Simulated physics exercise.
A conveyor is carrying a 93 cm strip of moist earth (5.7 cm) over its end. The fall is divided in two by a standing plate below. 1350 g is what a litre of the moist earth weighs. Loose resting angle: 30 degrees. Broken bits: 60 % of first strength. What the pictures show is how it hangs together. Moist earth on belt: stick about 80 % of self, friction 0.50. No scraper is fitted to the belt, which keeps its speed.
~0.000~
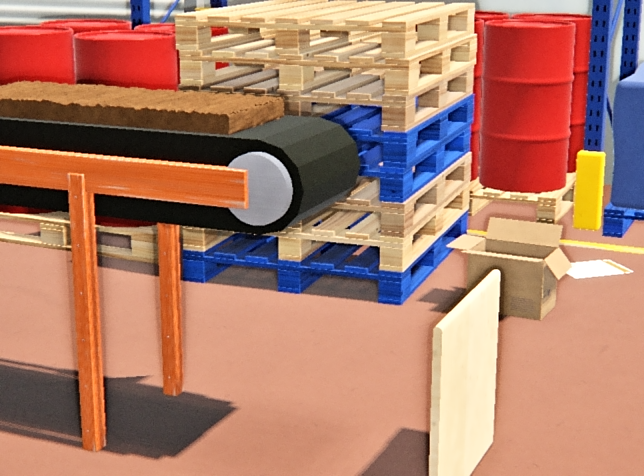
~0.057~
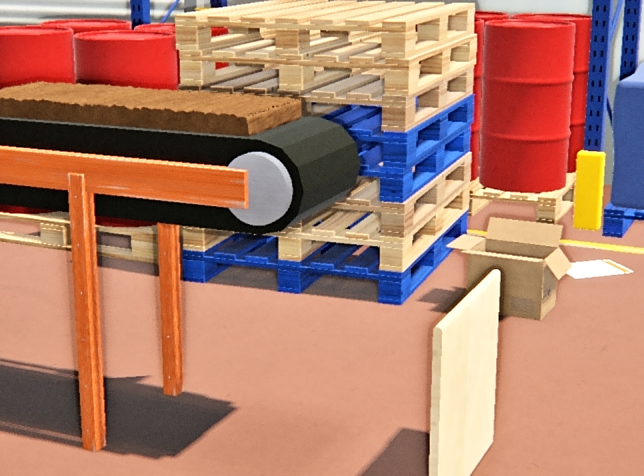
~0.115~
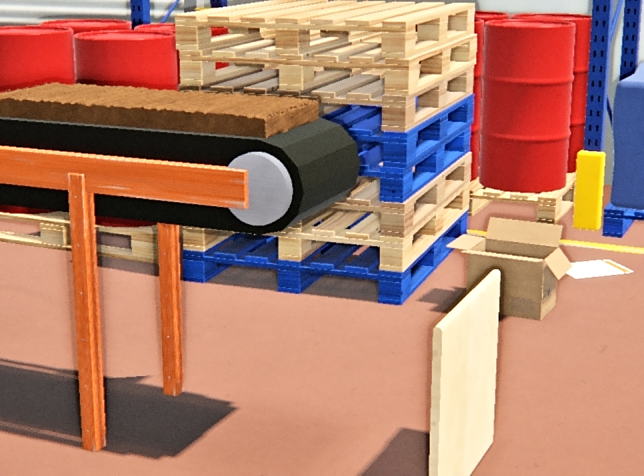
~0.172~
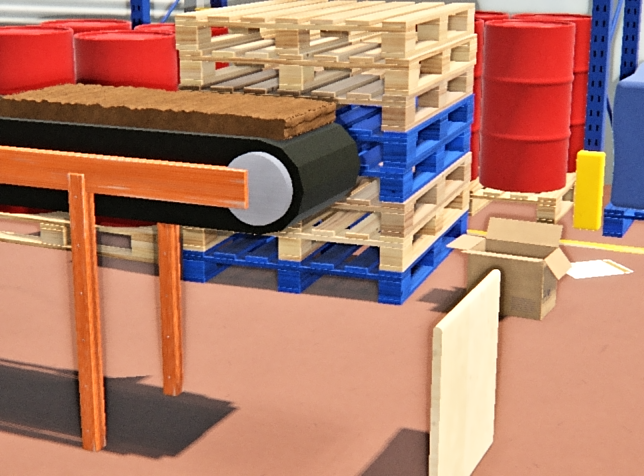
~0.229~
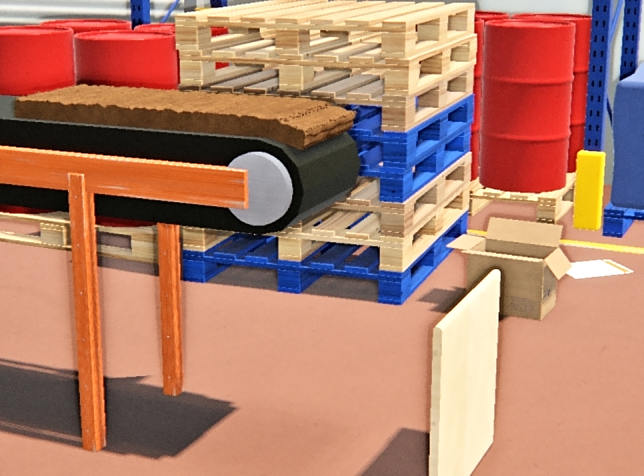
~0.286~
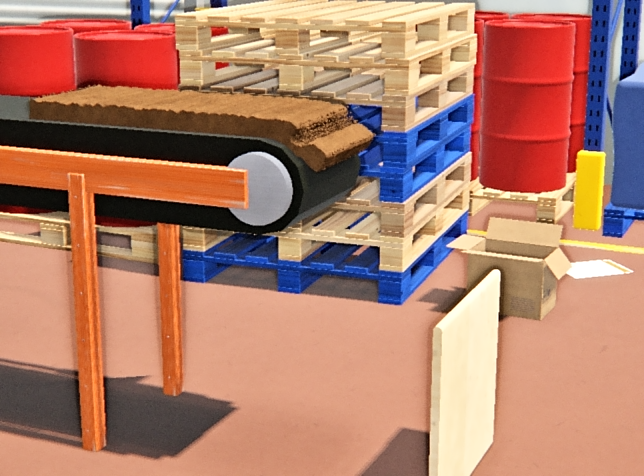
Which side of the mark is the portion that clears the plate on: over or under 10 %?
It is under.
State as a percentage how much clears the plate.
About 0 per cent.
By 0.55 s, 0 % is beyond the plate's line.
By 0.87 s, 0 % is beyond the plate's line.
By 1.18 s, 0 % is beyond the plate's line.
By 1.49 s, 0 % is beyond the plate's line.
By 2.70 s, at the end, 0 % is beyond the plate's line.
